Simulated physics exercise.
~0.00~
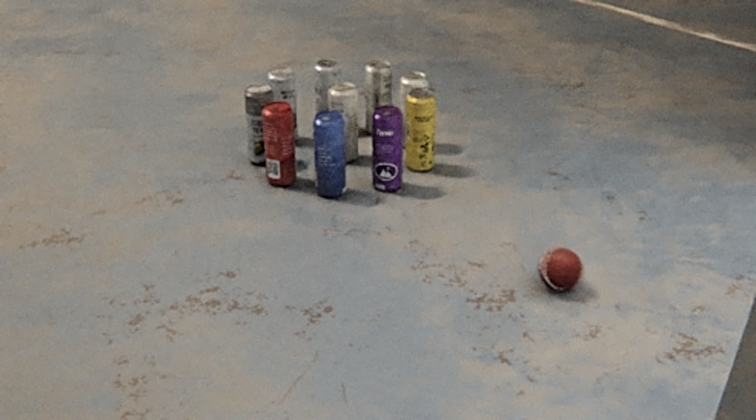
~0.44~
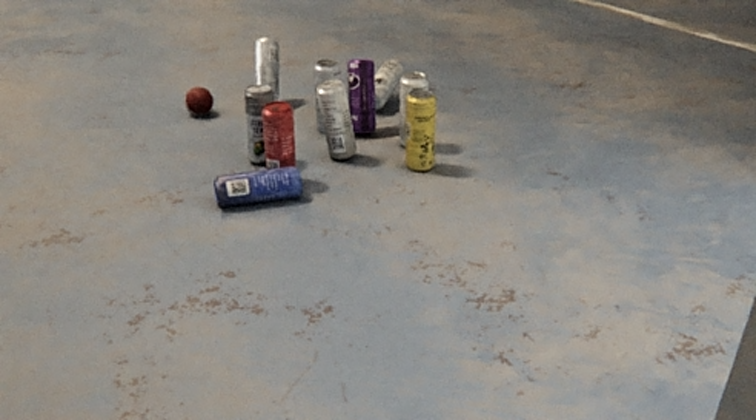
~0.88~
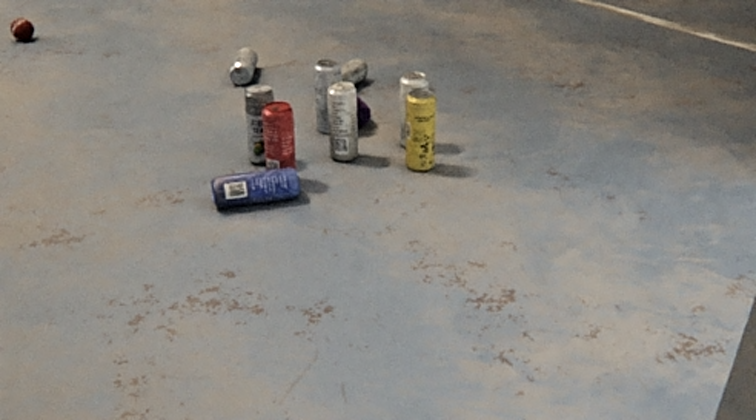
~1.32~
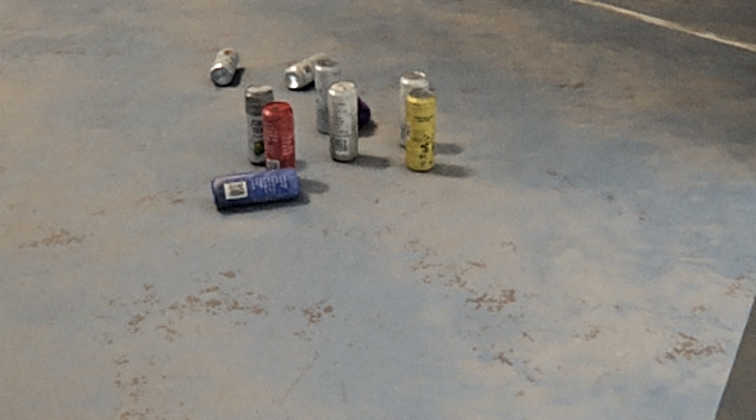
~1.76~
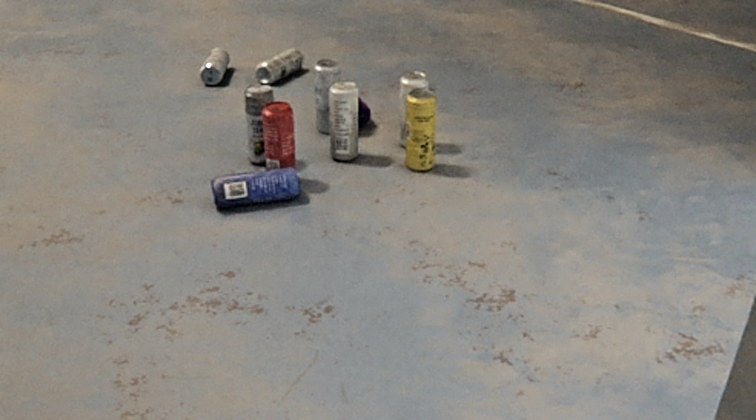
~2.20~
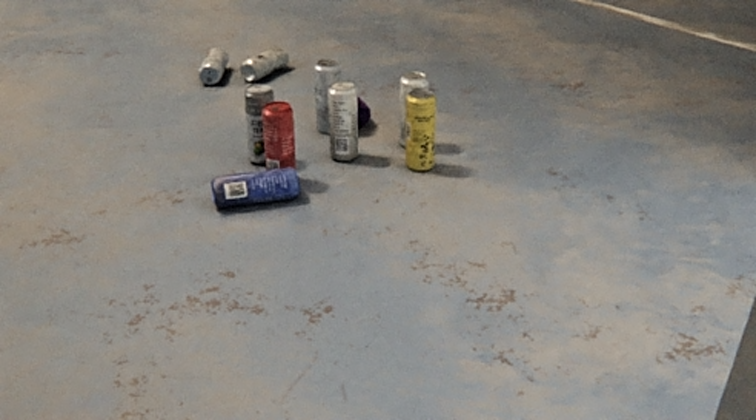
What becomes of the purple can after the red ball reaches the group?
The purple can falls over and ends up lying down, partly hidden behind a silver can that is still standing.
